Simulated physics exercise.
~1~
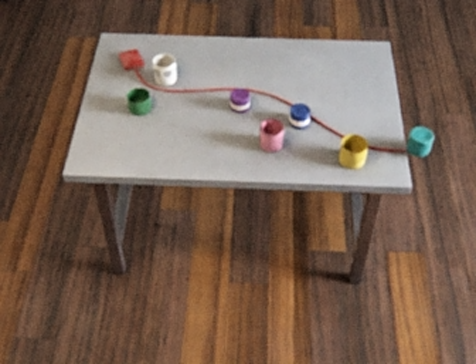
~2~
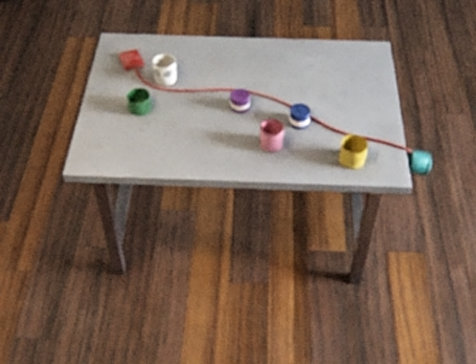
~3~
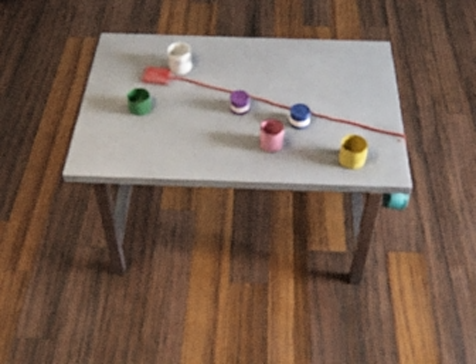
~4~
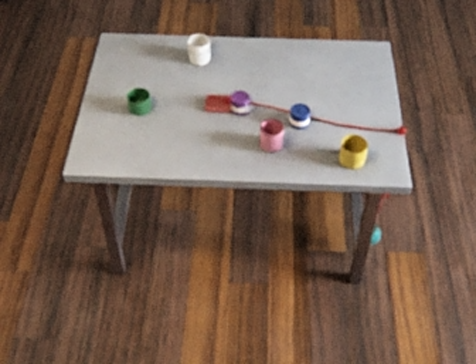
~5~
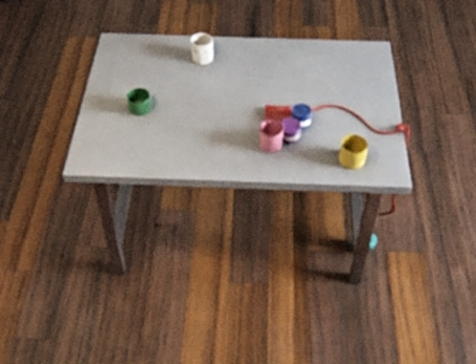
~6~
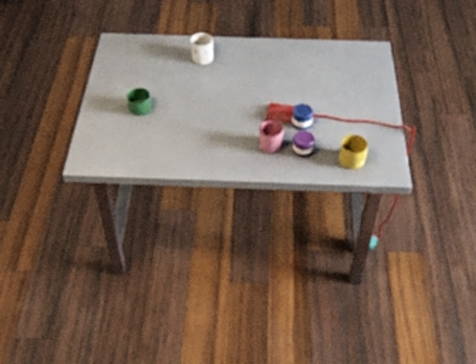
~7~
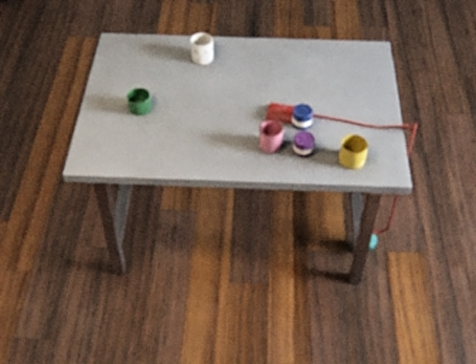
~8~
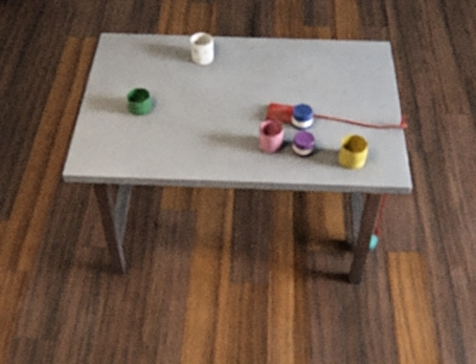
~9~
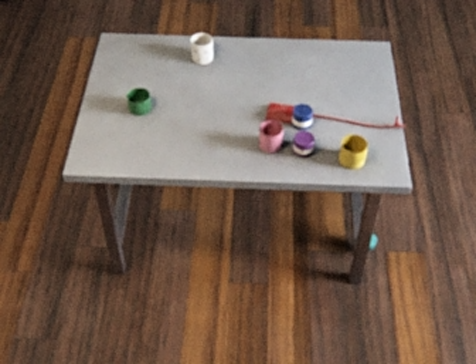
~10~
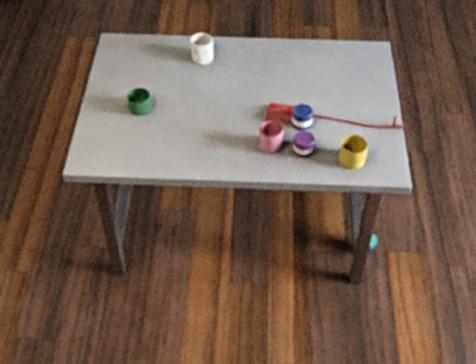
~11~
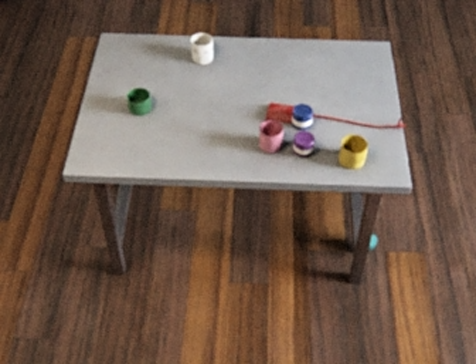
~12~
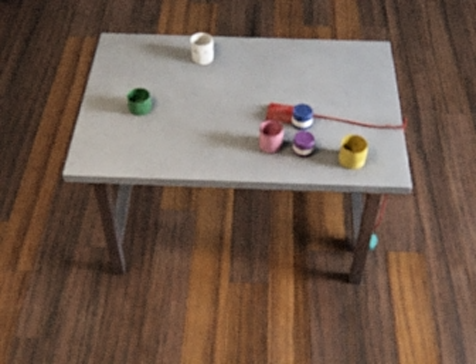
On a gray table, a falling teal object drags a red one into small containers.
